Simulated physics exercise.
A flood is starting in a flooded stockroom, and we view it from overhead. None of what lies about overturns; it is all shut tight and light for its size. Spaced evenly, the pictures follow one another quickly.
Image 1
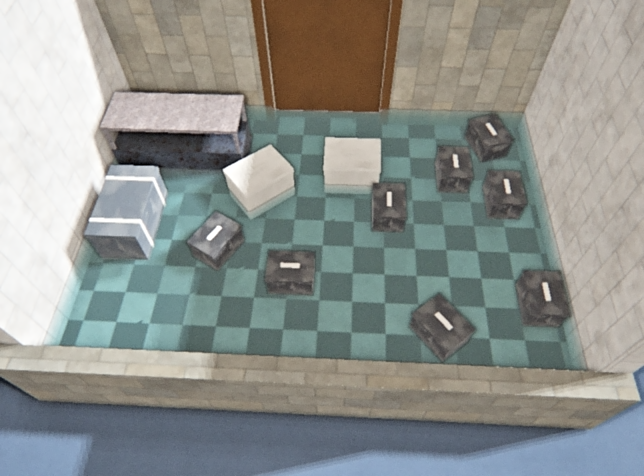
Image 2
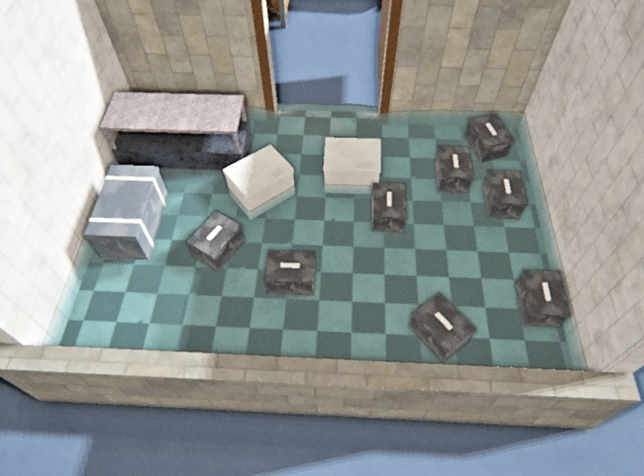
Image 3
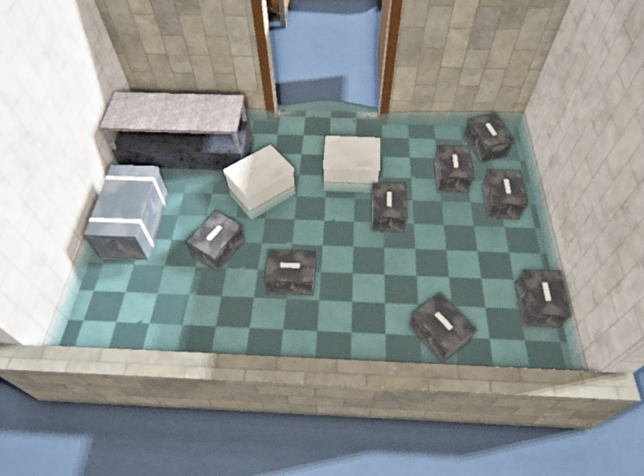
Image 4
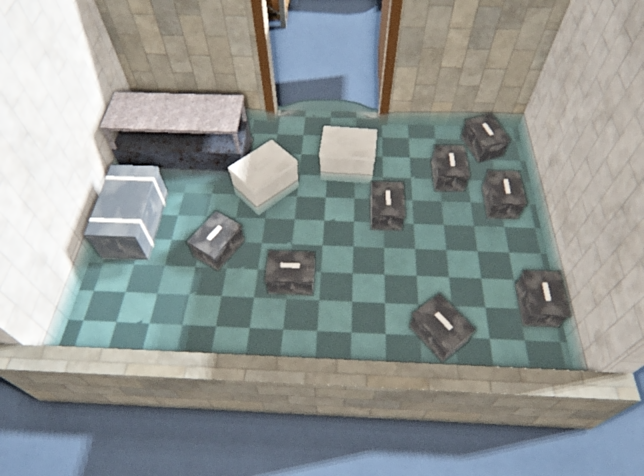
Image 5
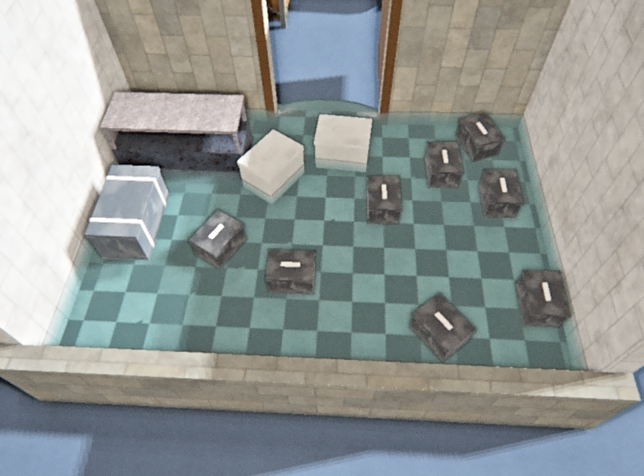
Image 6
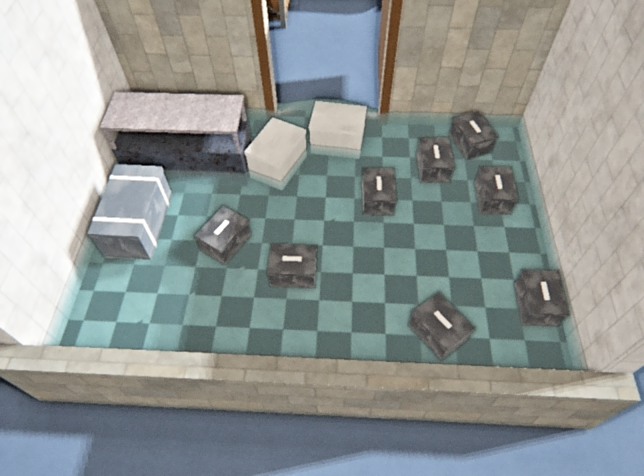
The brown door at the back of the flooded stockroom disappeared from its opening, then two pale chests drifted toward the doorway, and several dark ones shifted slightly the same way while others barely moved.
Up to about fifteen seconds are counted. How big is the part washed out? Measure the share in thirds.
In thirds: Two or more.
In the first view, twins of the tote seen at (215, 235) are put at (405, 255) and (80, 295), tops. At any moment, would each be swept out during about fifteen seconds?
Copy one taken away, copy two still there.
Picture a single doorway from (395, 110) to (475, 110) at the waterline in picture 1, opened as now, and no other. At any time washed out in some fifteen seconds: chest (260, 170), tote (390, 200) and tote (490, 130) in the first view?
Result, in listed order: Exited / exited / exited.
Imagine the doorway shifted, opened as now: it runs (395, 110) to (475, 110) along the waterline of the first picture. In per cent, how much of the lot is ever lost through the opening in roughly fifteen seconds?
Roughly 50 in a hundred.
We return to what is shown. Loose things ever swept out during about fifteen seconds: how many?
The count is 8.
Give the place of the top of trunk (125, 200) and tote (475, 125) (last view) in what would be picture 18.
My guess is around (154, 189) and around (402, 112).
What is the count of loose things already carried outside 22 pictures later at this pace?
I count 6 altogether.
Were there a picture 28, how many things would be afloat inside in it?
My tally gives 5.
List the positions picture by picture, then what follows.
In the first picture, a chest at (353, 153), afloat; a chest at (258, 169), afloat; 0 of 11 have shifted.
In the second picture, a chest at (353, 153) floats; a chest at (258, 169), afloat; 0 of 11 have shifted.
In the third picture, a chest at (352, 151) floats, close to its start; a chest at (259, 169) floats; 0 of 11 have shifted.
In the fourth picture, a chest at (349, 142) floats, close to its start; a chest at (263, 164), afloat, close to its start; 2 of 11 have shifted.
In the fifth picture, a chest at (344, 130), afloat, a stride from its start; a chest at (271, 154), afloat, close to its start; 5 of 11 have shifted.
In the sixth picture, a chest at (338, 116), afloat, a stride from its start; a chest at (276, 141), afloat, a stride from its start; 8 of 11 have shifted.
A moment on, 1 of 11 are out; 10 afloat.
Next, 4 of 11 are out; 7 afloat.
Later, 6 of 11 are out; 5 afloat.
In the end, 8 of 11 are out; 3 afloat.
